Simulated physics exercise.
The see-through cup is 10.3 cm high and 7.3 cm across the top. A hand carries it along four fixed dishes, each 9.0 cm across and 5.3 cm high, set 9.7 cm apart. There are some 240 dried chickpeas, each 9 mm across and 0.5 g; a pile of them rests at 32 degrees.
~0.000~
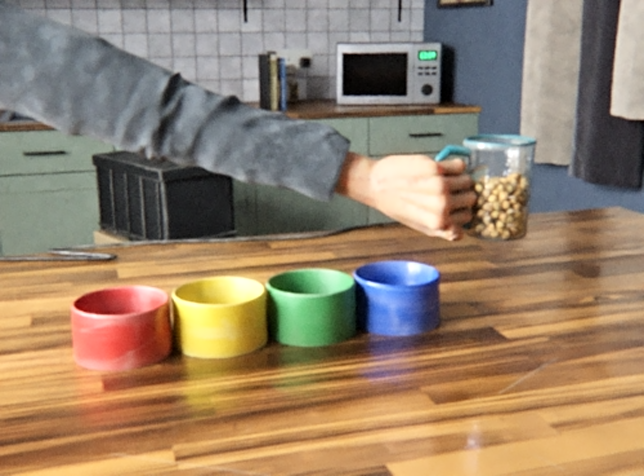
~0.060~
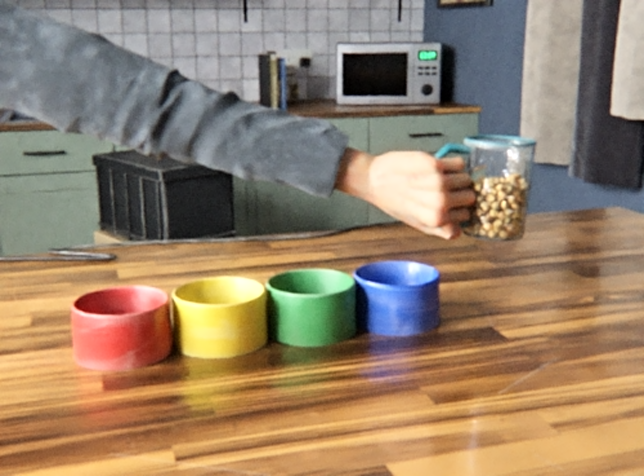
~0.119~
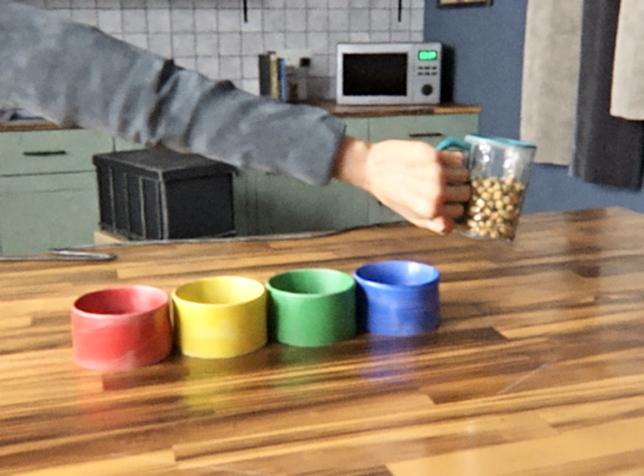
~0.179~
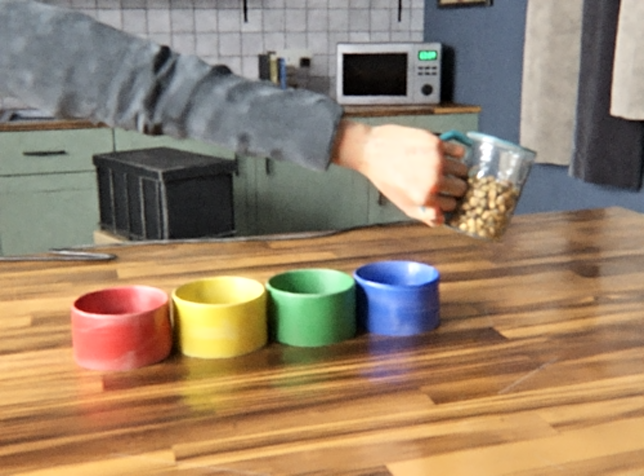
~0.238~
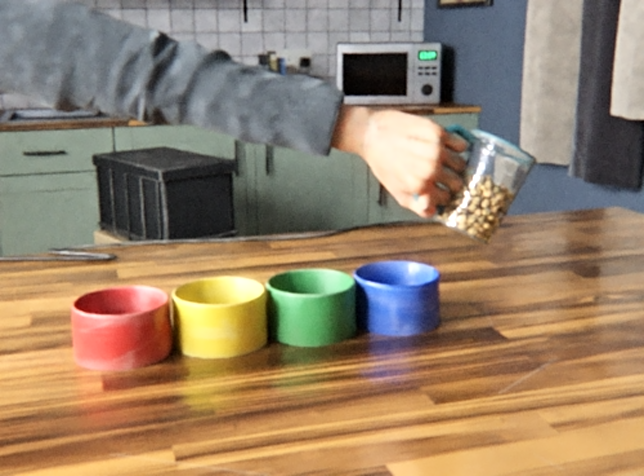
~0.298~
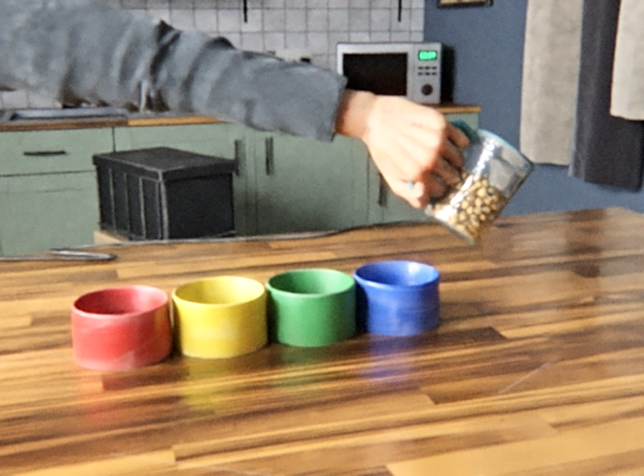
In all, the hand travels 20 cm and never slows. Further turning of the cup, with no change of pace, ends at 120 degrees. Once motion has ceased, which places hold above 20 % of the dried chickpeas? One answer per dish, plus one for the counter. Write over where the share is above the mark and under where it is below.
Red: Under; blue: Under; green: Under; yellow: Under; counter: Over.
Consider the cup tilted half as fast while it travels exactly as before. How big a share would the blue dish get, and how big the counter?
In that case the blue dish gets 100 while the counter gets 0.
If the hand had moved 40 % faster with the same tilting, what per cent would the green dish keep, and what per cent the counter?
Shares: Green 0, counter 40.
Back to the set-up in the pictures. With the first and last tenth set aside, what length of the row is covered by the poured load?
It spans roughly 10 centimetres along the row.
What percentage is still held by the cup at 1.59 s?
About 0 percent of the load.
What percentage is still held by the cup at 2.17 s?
I'd say close to 0 per cent.
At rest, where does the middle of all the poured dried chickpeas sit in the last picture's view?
Close to pixel (476, 307).
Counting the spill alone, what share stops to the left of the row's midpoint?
Share on that side: Roughly 0 %.
After 1.07 s, tilt 120 degrees; cup holds 30 %.
Then, at 1.59 s, tilt 120 degrees; cup holds 0 %, blue 5 %.
After 2.17 s, tilt 120 degrees; cup holds 0 %, blue 5 %.
In the end, at 2.5 s, red 0 %, blue 5 %, green 0 %, yellow 0 %, counter 95 %.
